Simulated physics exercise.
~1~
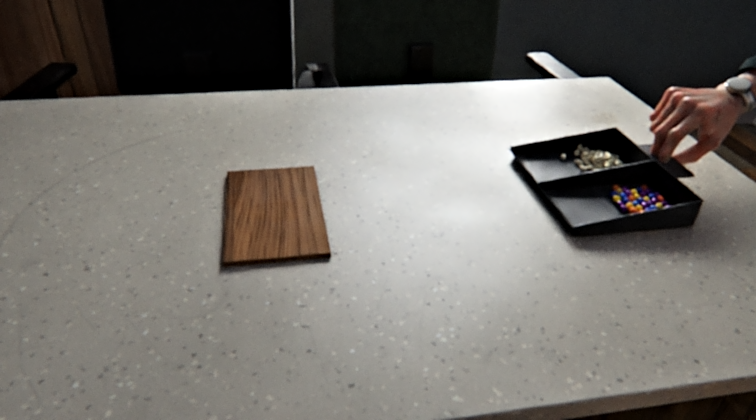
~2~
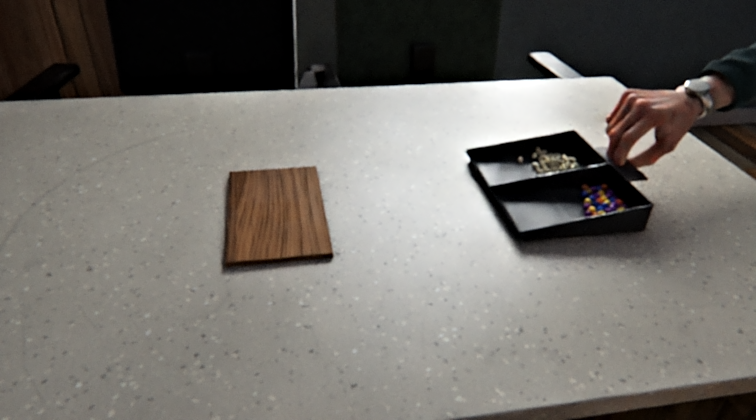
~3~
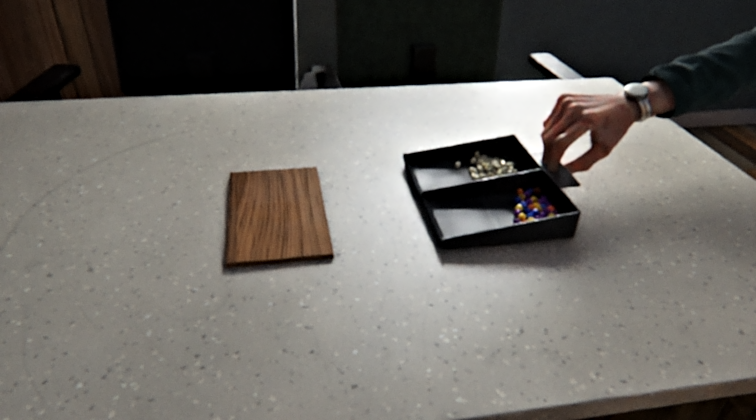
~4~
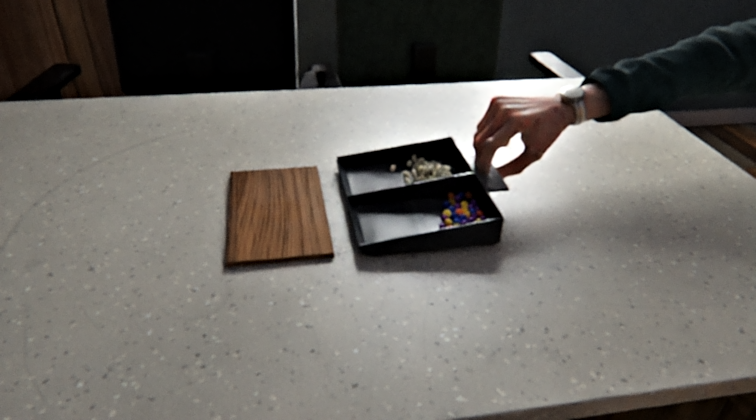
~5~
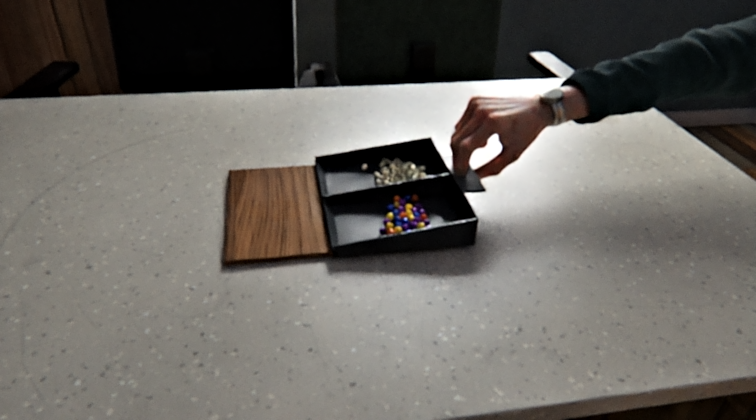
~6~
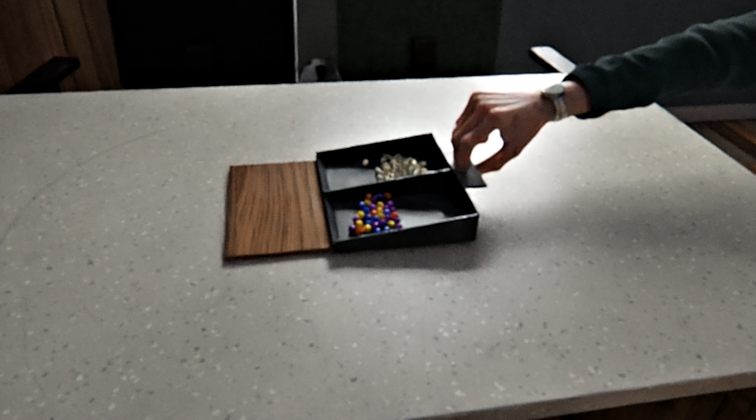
Black two-part tray of beads sliding left under a hand, stopping against a wooden board, the colourful beads shifting towards it.
